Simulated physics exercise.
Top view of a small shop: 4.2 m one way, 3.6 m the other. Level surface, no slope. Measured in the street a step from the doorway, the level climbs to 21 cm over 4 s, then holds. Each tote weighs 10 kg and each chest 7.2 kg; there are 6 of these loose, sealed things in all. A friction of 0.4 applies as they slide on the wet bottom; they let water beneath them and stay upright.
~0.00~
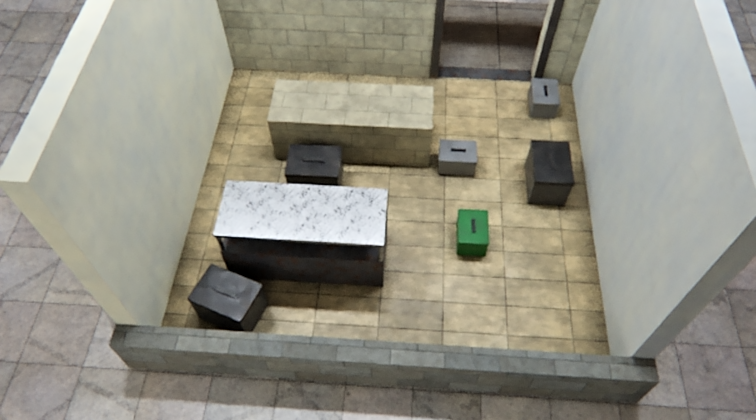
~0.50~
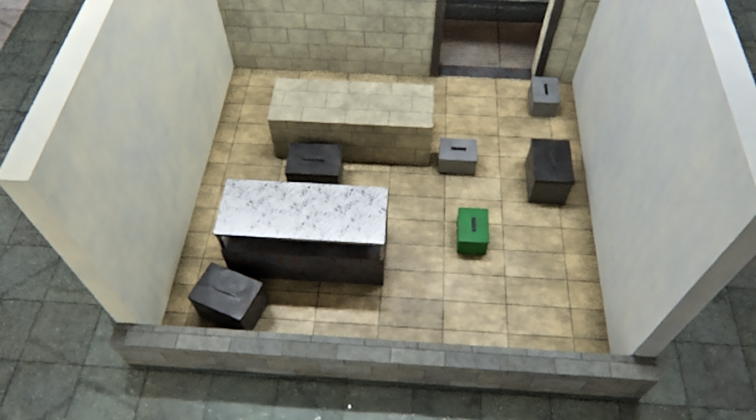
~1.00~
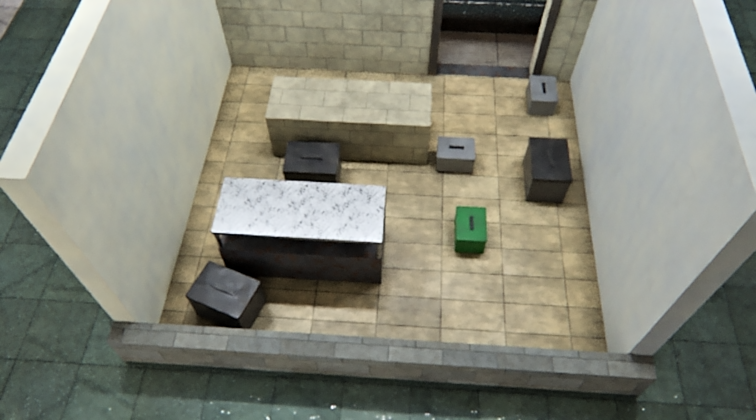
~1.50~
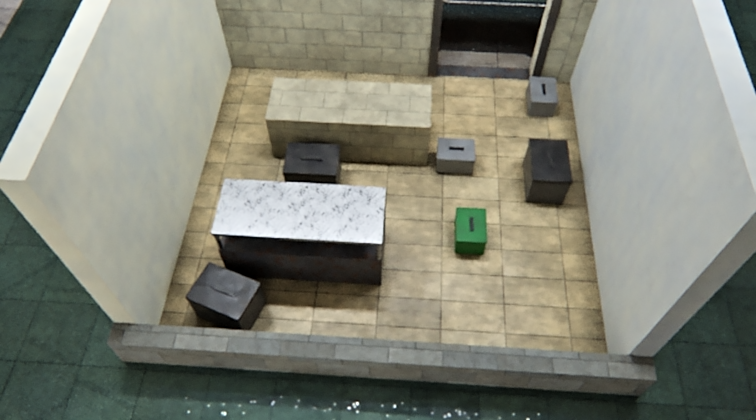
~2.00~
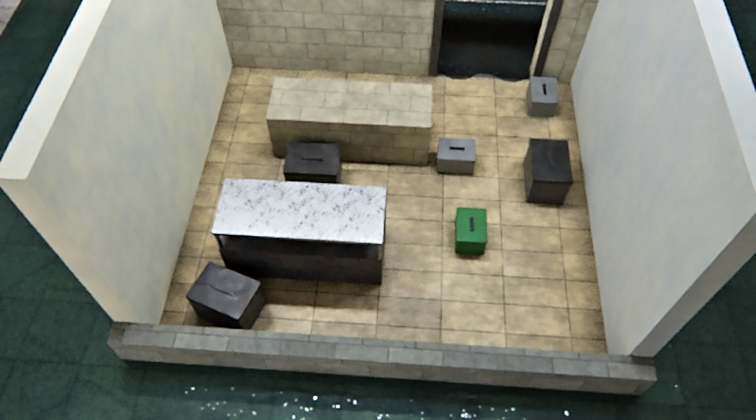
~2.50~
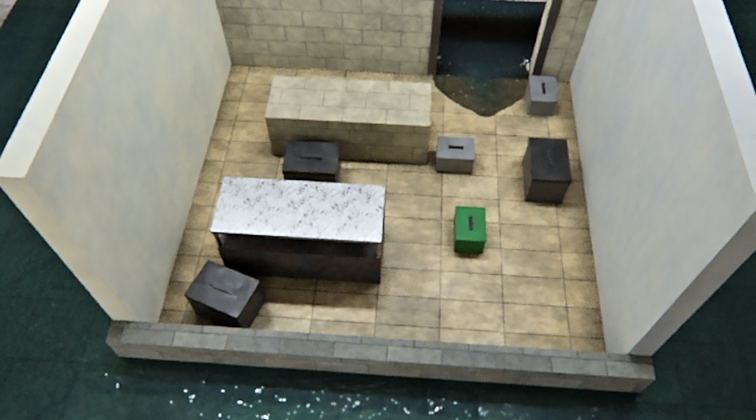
Small shop room with counters, dark and grey boxes and a green tote standing still as dark water surrounds it and enters the doorway.
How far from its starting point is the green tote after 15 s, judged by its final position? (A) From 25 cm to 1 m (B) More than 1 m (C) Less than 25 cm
(B) More than 1 m.
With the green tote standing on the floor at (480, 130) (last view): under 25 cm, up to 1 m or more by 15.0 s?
Result: It drifts a great deal.
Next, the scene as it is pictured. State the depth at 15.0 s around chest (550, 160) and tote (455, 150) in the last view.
I'd put it at 17 cm and 14 cm respectively.
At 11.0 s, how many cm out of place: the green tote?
Around 200 cm from the start by that time.
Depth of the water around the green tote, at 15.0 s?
16 cm or so.
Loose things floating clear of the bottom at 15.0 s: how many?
At that moment it comes to 6.
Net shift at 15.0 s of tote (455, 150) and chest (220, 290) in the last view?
One is off by 200 cm, the other by 350 cm, in the order asked.
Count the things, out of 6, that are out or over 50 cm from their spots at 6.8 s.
I make it 3 by then.
After 3.5 s the green tote is near (471, 223), 0.0 m from its start, aground; 0 afloat.
After 6.8 s the green tote is near (475, 274), 0.6 m from its start, aground; 1 afloat.
After 11.0 s the green tote is near (266, 284), 2.1 m from its start, afloat; 6 afloat.
After 15.0 s the green tote is near (238, 72), 3.2 m from its start, afloat; 6 afloat.
